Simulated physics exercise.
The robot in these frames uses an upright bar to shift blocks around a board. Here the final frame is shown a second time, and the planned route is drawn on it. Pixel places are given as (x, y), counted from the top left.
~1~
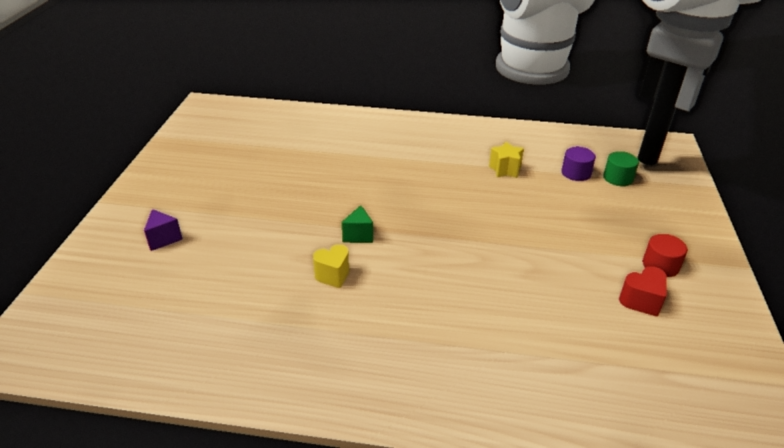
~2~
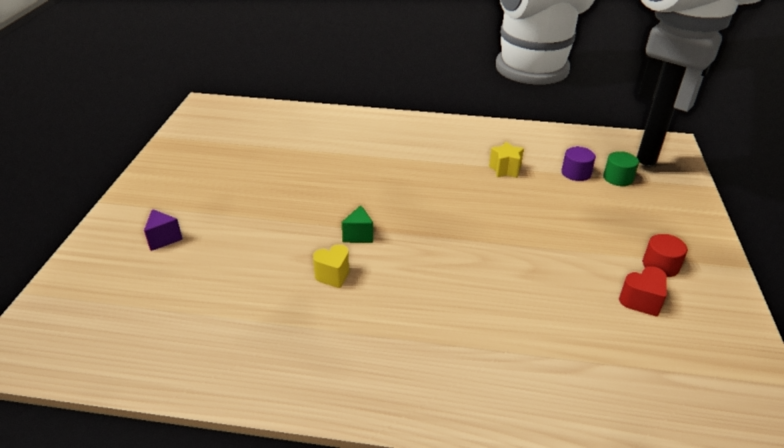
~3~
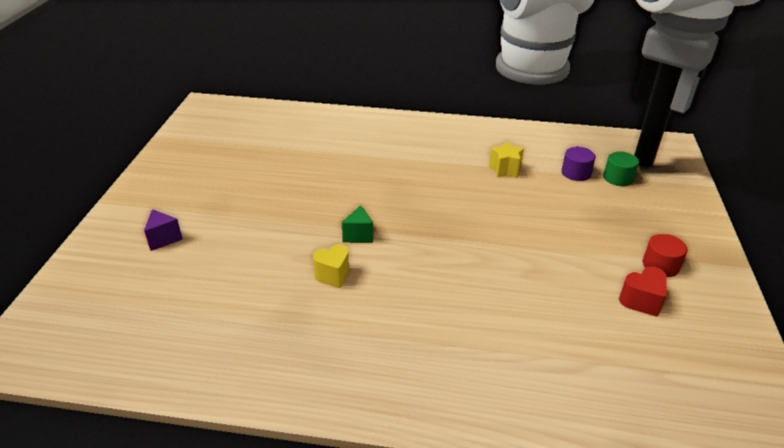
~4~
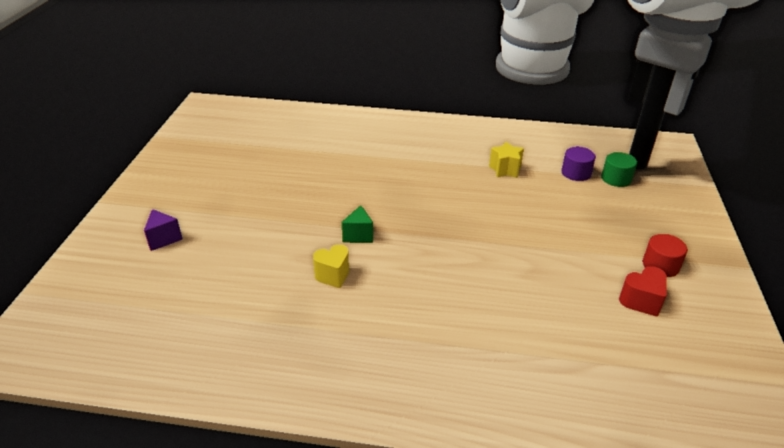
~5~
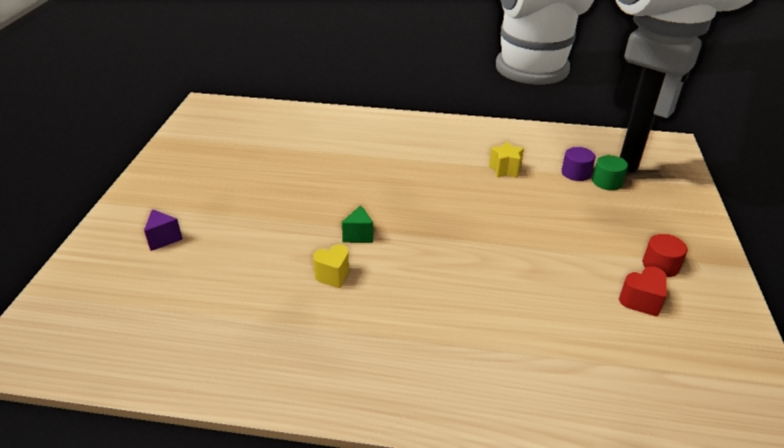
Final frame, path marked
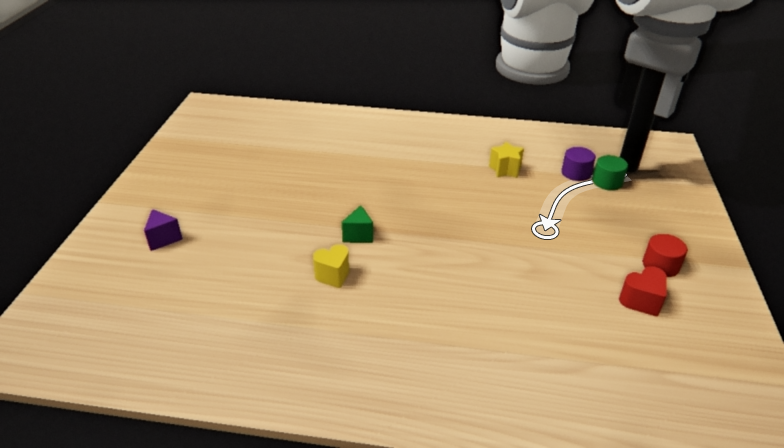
The video shows a robot's upright bar beside colored blocks on a wooden board. The bar moves slightly left, reaches the green cylinder and nudges it a short way left toward the purple cylinder, while the other blocks stay still.
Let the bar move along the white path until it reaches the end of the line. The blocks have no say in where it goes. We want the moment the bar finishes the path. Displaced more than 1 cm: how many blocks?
This push will displace two blocks.
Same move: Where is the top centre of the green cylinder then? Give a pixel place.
Around (578, 218).
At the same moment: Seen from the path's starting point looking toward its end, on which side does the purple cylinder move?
Gets pushed right.
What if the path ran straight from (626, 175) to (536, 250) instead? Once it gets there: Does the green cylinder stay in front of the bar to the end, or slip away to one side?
It is off to the side or behind.
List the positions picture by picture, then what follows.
The first picture shows bar's lower end at (648, 160); yellow star block at (508, 150); purple cylinder at (581, 153); green cylinder at (624, 158).
The second picture shows bar at (647, 161); blocks still.
The third picture shows bar at (643, 162); blocks still.
The fourth picture shows bar at (637, 164); green cylinder at (622, 159).
The fifth picture shows bar at (628, 167); yellow star block at (508, 150); purple cylinder at (581, 153); green cylinder at (613, 162).
Drawn move, from (626, 175) over (585, 183) and (557, 202) to (545, 230).
On the path given first. One third of the way, bar at (586, 176); purple cylinder at (569, 153); green cylinder at (581, 177).
Two thirds of the way, bar at (558, 194); purple cylinder at (567, 153); green cylinder at (570, 198).
At the end, bar at (547, 222); yellow star block still; purple cylinder at (567, 153); green cylinder at (578, 218).
